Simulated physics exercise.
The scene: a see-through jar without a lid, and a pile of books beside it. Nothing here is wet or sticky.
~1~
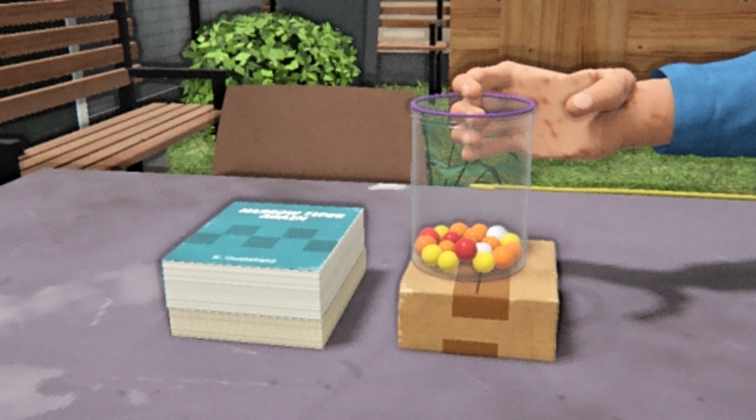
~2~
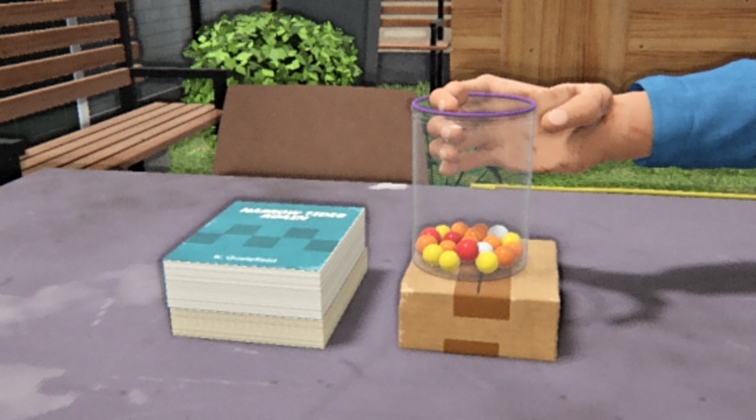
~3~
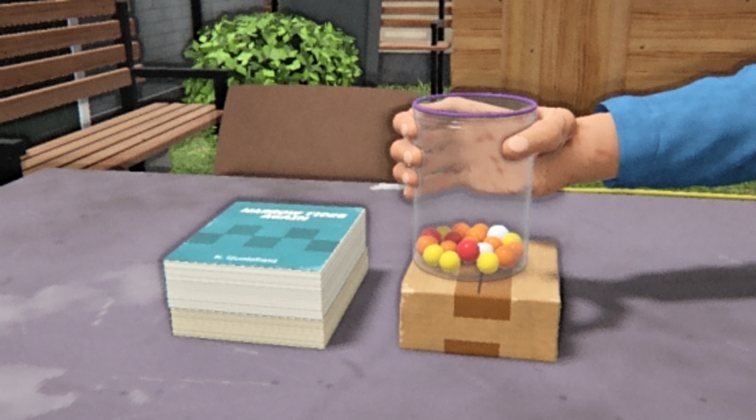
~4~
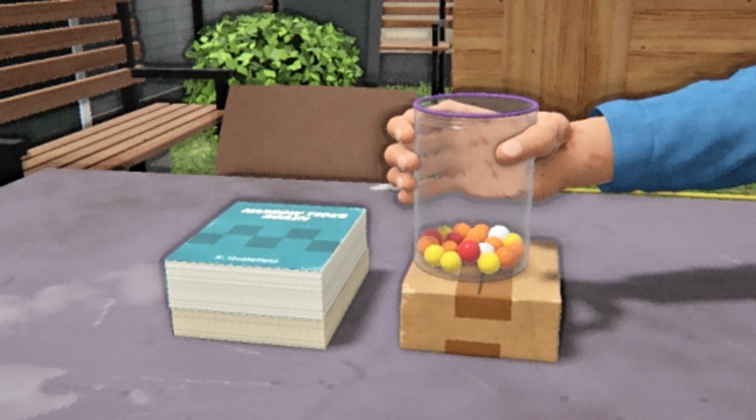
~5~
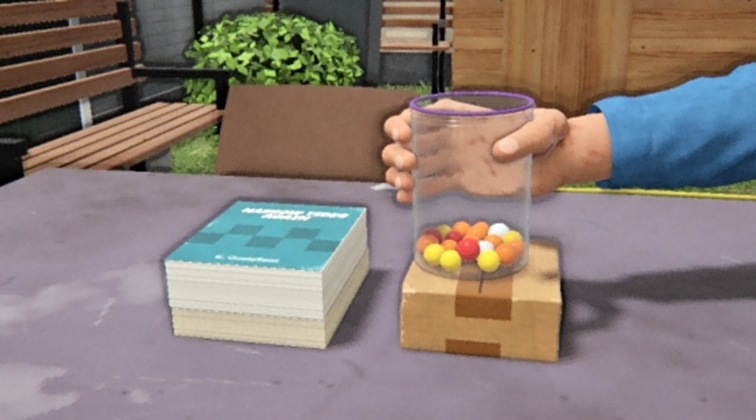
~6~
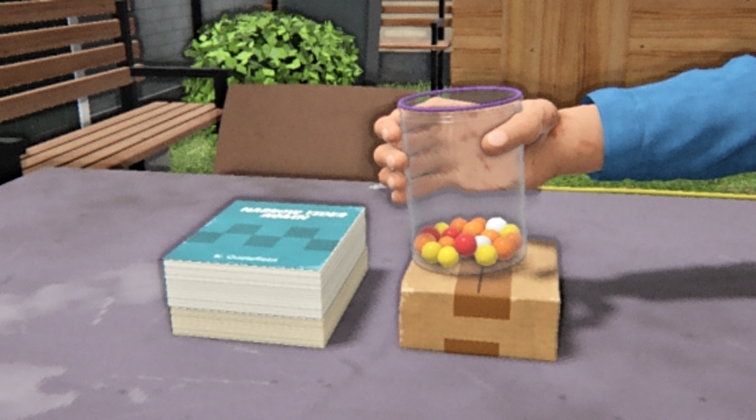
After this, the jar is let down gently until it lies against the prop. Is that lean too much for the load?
The filling stays inside.
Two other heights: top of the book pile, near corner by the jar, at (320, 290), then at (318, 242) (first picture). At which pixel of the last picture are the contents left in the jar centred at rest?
First near (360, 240), then near (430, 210).
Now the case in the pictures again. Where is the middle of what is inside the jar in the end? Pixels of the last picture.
Close to (412, 204).
Then, 0.47 s after the last picture, the jar leans 31°; everything is still inside.
Then, 0.96 s after the last picture, the jar leans 58°; everything is still inside.
Then, 1.55 s after the last picture, the jar rests on the book pile at 74°; everything is still inside.
At rest, the jar rests on the book pile at 74°; everything is still inside.
